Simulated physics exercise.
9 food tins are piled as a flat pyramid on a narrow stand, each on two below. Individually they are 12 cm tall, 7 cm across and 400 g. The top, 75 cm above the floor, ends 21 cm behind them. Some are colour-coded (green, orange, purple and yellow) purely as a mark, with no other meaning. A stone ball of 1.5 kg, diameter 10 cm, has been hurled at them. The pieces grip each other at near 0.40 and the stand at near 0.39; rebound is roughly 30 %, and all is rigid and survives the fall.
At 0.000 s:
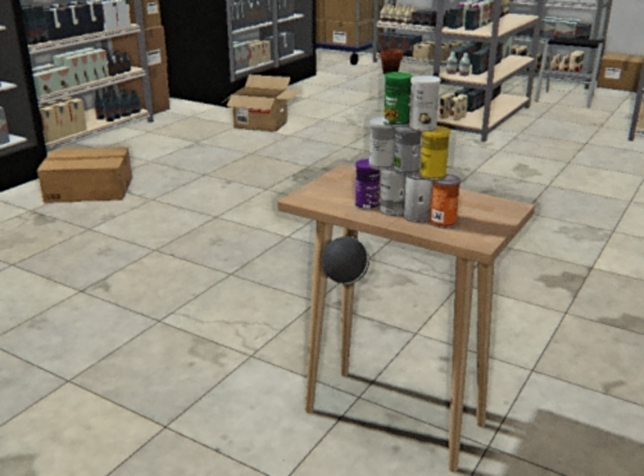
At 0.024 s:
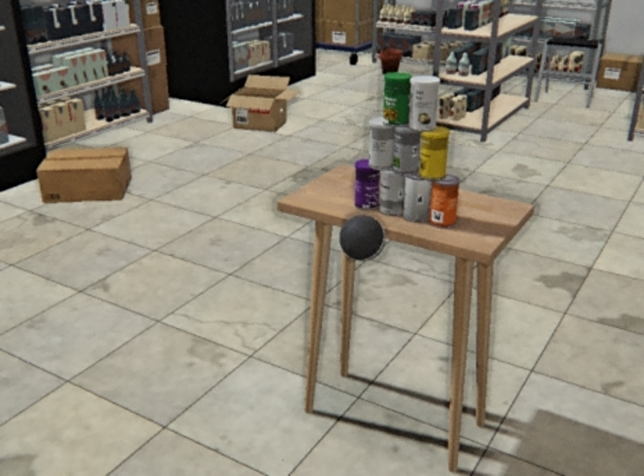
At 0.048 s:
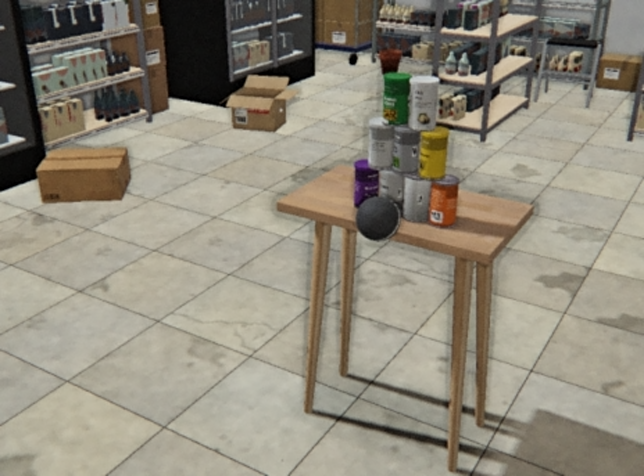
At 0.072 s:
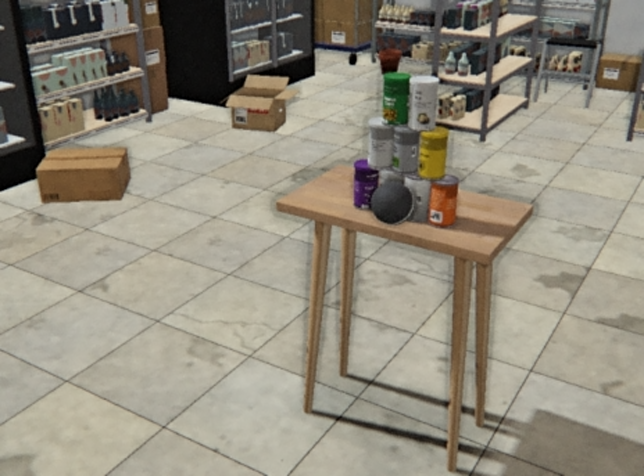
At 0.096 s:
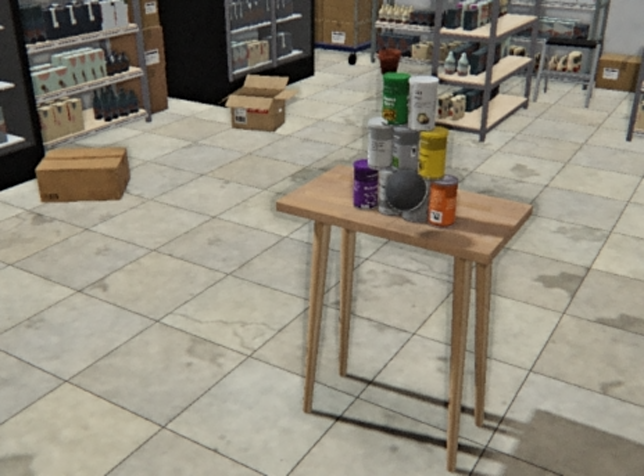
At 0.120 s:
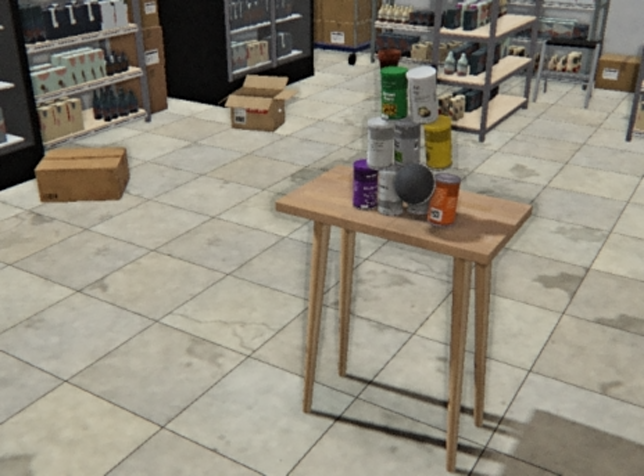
In a shop with stocked shelves and cardboard boxes, a dark ball flies up and rightward toward tins stacked on a small wooden table, striking the lower right of the pile as the orange and yellow tins tilt slightly.
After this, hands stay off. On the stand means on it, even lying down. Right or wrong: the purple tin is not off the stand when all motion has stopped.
Right.
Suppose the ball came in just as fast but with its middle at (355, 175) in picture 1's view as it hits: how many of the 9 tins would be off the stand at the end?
In that case, 3.
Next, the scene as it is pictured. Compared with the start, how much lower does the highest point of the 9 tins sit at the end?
I'd put it at around 12 cm.
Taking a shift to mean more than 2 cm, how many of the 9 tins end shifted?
The number is 6.
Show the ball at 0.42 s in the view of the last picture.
Look close to (447, 173).
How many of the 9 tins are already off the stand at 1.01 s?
Number at that point: 4 in total.
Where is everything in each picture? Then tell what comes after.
In the first picture (we follow the side turned to the camera), ball (346, 261) 34 cm from contact, 3.4 m/s; purple tin (359, 187); orange tin (442, 206); green tin (391, 102); no piece has moved.
Ball (362, 238) 26 cm from contact, 3.3 m/s; purple tin (358, 187), in the second picture.
Ball (378, 219) 18 cm from contact, 3.3 m/s; purple tin (358, 187), in the third picture.
Ball (393, 203) 11 cm from contact, 3.2 m/s; purple tin (357, 187), in the fourth picture.
Ball (406, 191) 29 mm from contact, 3.2 m/s; purple tin (357, 187), in the fifth picture.
Ball (415, 184) after contact, 1.2 m/s; purple tin (357, 187); yellow tin (443, 149) tipped 13°; orange tin (441, 204) tipped 5°; 6 stirred so far, in the sixth picture.
Around 0.42 s, ball still moving; 1 of the 9 tins off the stand; purple tin unmoved; yellow tin on its side.
Around 1.01 s, ball still moving; 4 of the 9 tins off the stand; purple tin unmoved; yellow tin on its side.
Finally (1.6 s), ball rolling away; 5 of the 9 tins off the stand; purple tin unmoved; green tin on its side; orange tin on its side. Seen by the last camera, middles, purple tin near (366, 185), green tin near (341, 317).
